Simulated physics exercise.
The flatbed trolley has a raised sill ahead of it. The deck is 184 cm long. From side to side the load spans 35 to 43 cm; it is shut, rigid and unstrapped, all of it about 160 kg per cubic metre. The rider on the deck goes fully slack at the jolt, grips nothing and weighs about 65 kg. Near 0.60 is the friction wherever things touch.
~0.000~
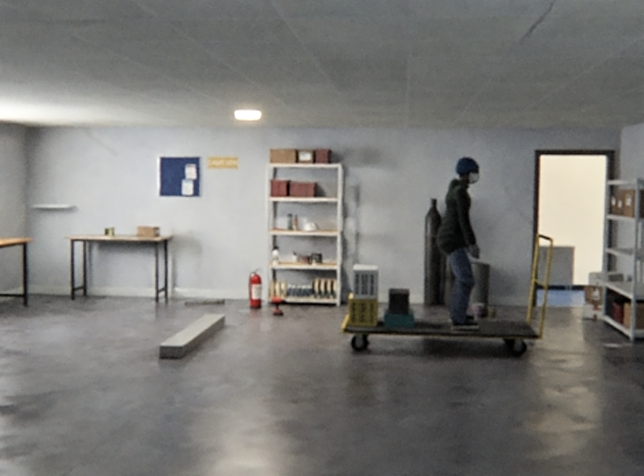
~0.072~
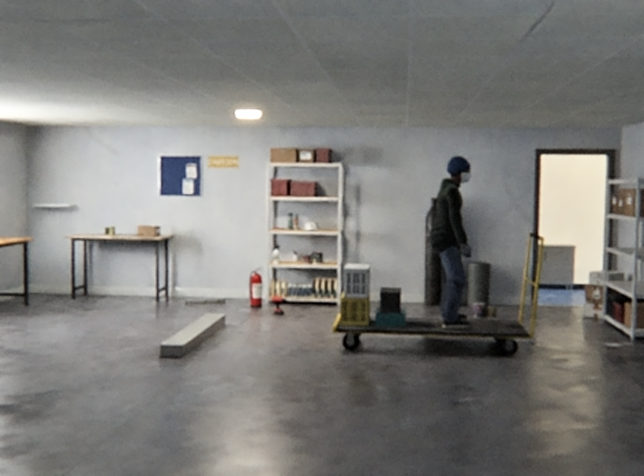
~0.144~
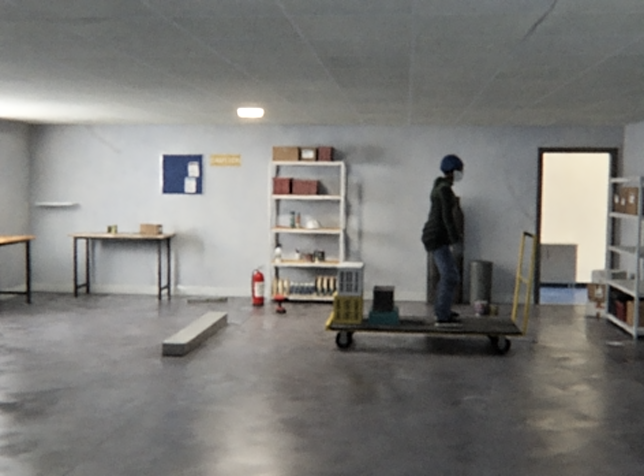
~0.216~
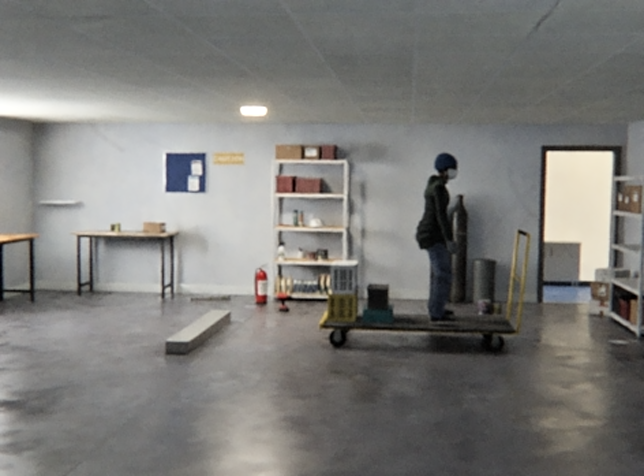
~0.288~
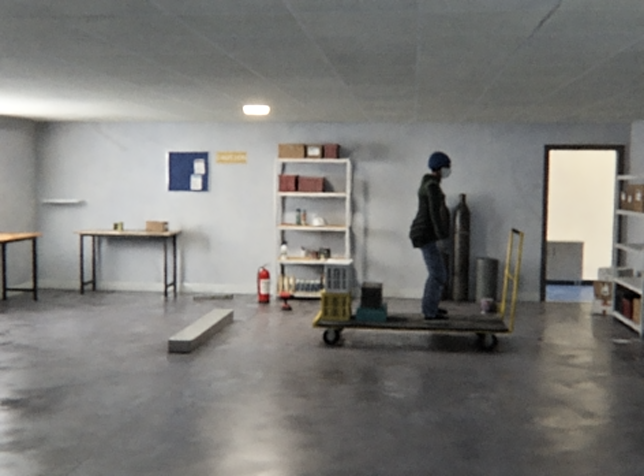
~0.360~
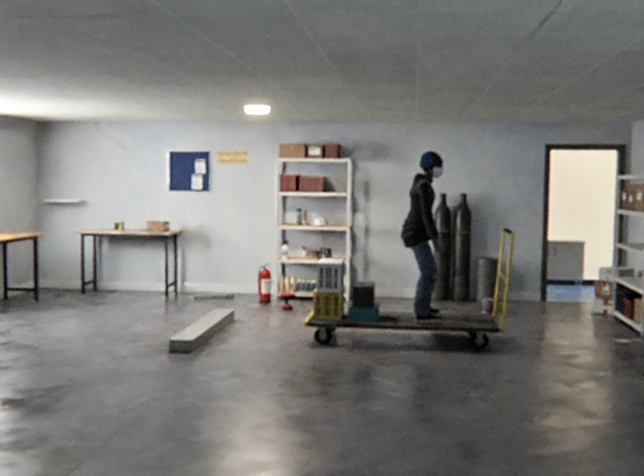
At the start, a masked person in a dark jacket and blue cap stands facing right on a flatbed trolley carrying crates, near metal shelves in a grey room. The trolley then rolls slowly a short way left, carrying its rider and load and revealing more of the dark cylinders behind.
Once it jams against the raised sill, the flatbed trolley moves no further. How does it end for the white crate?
I'd expect it to overrun the edge.
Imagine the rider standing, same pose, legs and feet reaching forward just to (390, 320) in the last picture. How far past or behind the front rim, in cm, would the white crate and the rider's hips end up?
The white item goes over by 30 cm, but the hips stay 30 cm behind the front rim.
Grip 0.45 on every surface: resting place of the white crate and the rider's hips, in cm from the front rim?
You'd see the white one settle 40 cm beyond the front rim while the hips stop 80 cm short of it.
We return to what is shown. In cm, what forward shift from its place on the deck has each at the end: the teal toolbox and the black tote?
The teal one ends about 10 cm forward, the black one about 20 cm.
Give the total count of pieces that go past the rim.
The number of pieces is 1.
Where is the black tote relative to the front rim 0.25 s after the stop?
About 40 cm behind the rim.
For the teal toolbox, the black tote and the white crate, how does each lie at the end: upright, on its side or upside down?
At the end, teal is standing on its base, black is standing on its base and white is resting sideways.
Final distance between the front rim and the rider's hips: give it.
Hips: Approx. 60 cm behind rim.
Impact comes at 1.22 s.
After 1.47 s the white crate is 4 cm behind the rim, tilted 15°, near (211, 271) in the last picture's view.
After 1.77 s the white crate is 20 cm past the rim, tilted 55°, near (189, 273) in the last picture's view.
After 2.22 s the white crate is 46 cm past the rim, tilted 90°, near (164, 321) in the last picture's view.
When all is still (2.8 s), past the rim, white crate; behind it, teal toolbox, black tote, yellow crate and the rider's hips.
